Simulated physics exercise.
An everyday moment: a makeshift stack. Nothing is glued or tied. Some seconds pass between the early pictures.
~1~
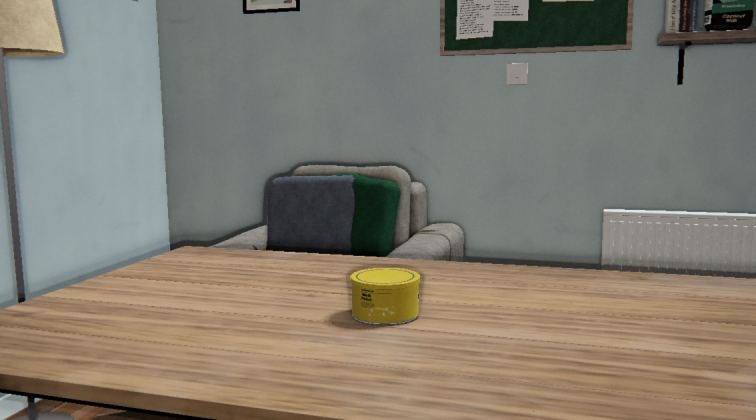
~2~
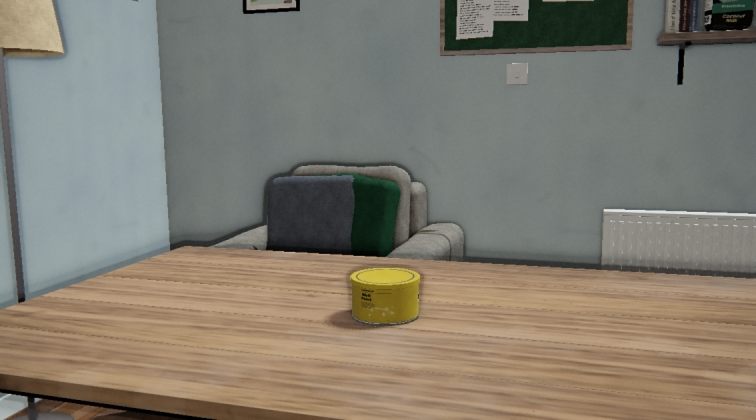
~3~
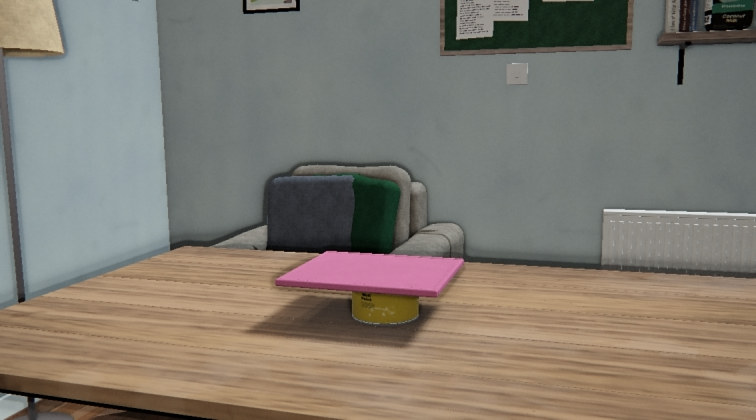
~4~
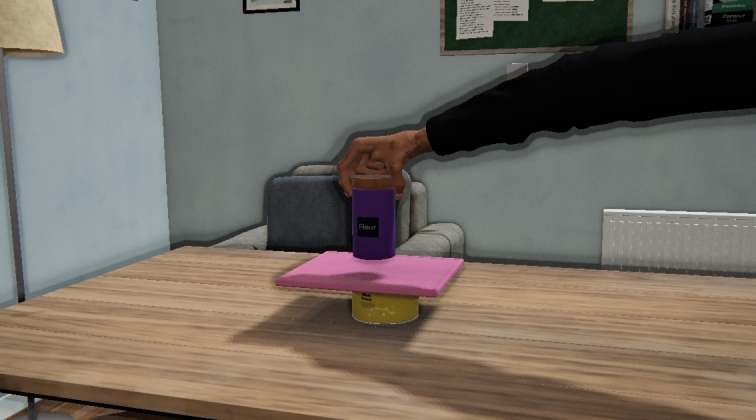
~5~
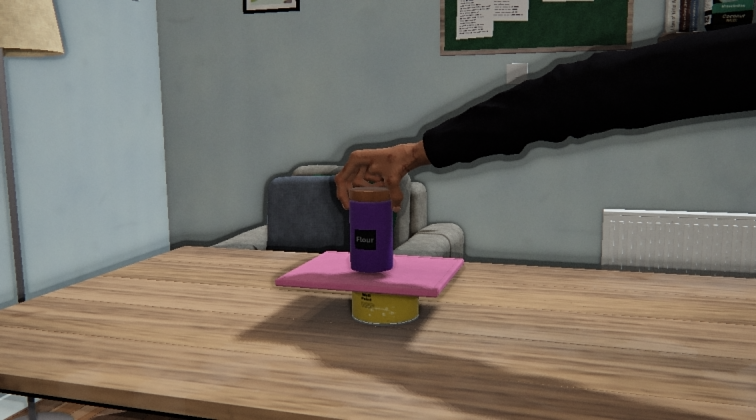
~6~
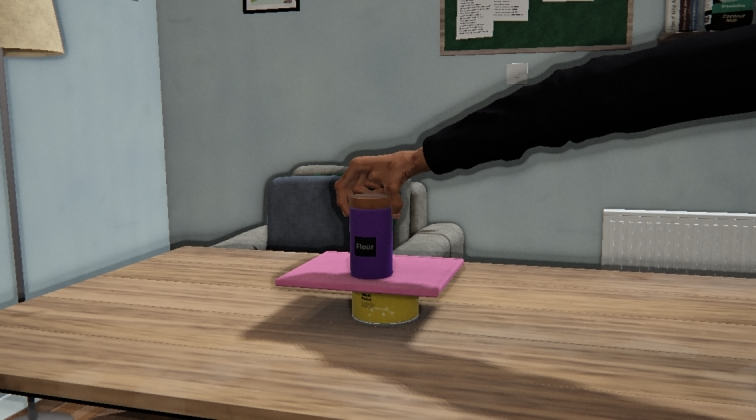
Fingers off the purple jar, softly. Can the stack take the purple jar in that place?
Here the stack stays up.
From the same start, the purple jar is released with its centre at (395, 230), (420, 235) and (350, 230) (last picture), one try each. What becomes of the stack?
In the first case it keeps its balance; in the second case it holds; in the third case it stays up.
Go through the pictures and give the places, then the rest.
In the first frame, the last thing is not in view yet.
In the second frame, the last thing is not in view yet.
In the third frame, the last thing is not in view yet; pink lid (375, 271).
In the fourth frame, on its way; purple jar (374, 216); pink lid (375, 271).
In the fifth frame, on its way; purple jar (371, 229); pink lid (375, 271).
In the sixth frame, in place under the hand; purple jar (371, 235); pink lid (375, 271).
Then, 0.20 s after the last picture, nothing has stirred.
Then, 0.40 s after the last picture, purple jar resting near (371, 236).
At rest, all 3 in place. Seen from the same camera at the end, purple jar near (371, 236). The stack keeps its balance.
